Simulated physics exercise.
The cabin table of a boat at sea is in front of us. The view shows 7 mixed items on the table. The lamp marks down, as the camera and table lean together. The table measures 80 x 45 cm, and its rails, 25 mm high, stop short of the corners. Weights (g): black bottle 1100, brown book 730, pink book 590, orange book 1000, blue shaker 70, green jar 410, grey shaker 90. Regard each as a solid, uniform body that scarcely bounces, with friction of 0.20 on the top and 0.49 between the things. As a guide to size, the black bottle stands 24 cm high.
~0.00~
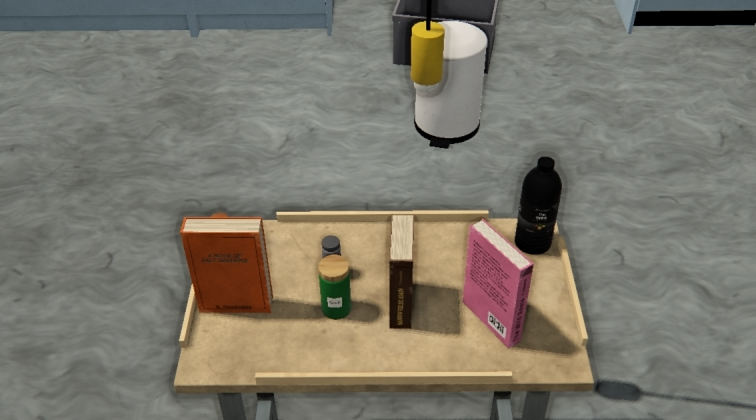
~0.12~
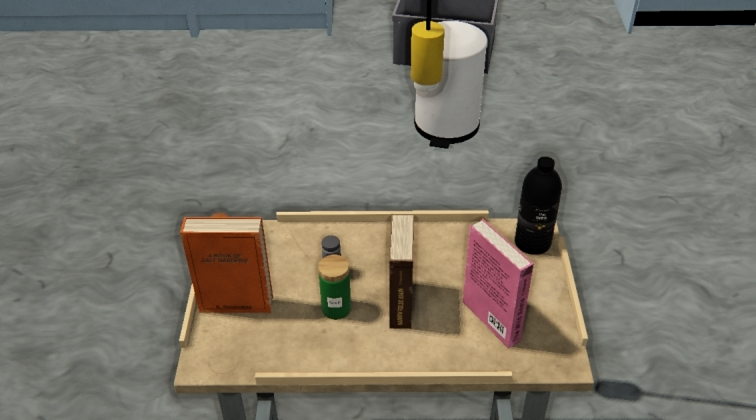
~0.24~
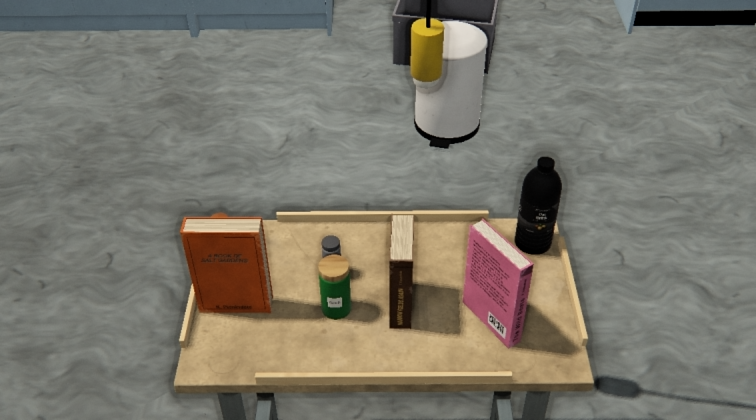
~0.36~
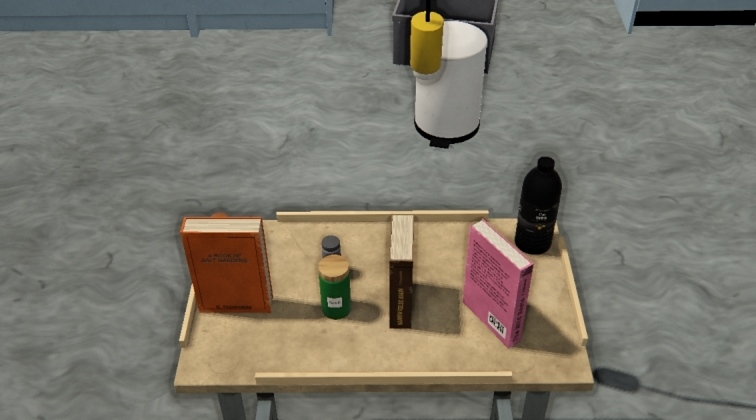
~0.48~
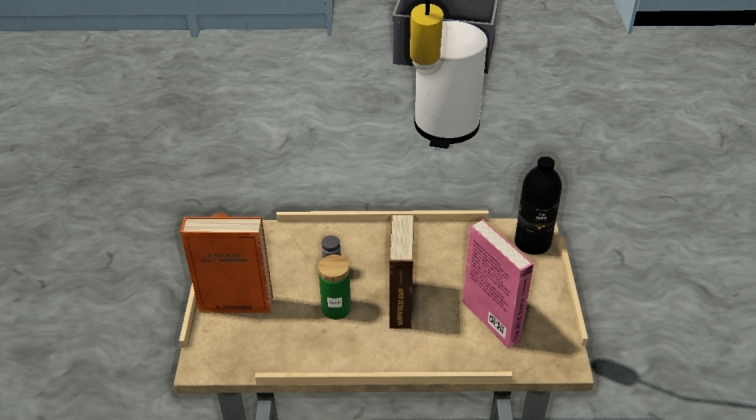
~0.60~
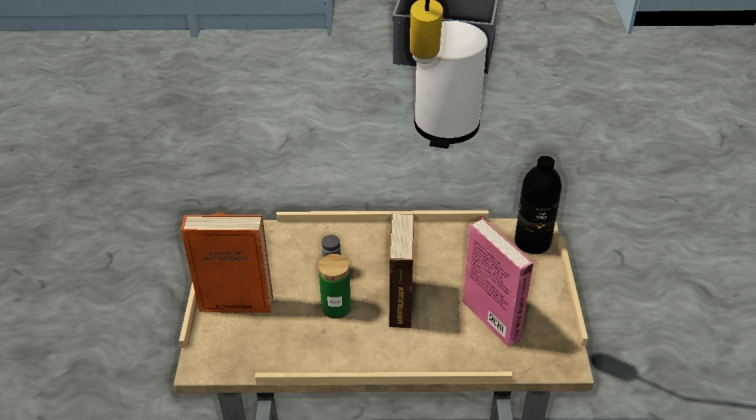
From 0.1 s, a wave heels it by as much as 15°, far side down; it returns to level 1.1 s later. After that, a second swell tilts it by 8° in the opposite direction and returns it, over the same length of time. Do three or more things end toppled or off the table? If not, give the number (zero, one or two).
No, two.
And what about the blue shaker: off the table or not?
When everything stops, the blue shaker is out of bounds.
Around 1.00 s, floor tilted 4°, far side down; brown book shifted 5 cm near (401, 254); black bottle shifted 5 cm near (536, 189); orange book tipped 67° against what carries it.
Around 1.50 s, floor tilted 4°, near side down; blue shaker now off the table; brown book shifted 5 cm near (401, 253); black bottle shifted 5 cm near (536, 189).
Finally (2.8 s), off the table, blue shaker; on their side or leaning hard on the table, orange book; not toppled but over 5 cm from the start, brown book and pink book; the other 3 still in place (within 5 cm). In the last view, black bottle near (536, 189), brown book near (401, 253).
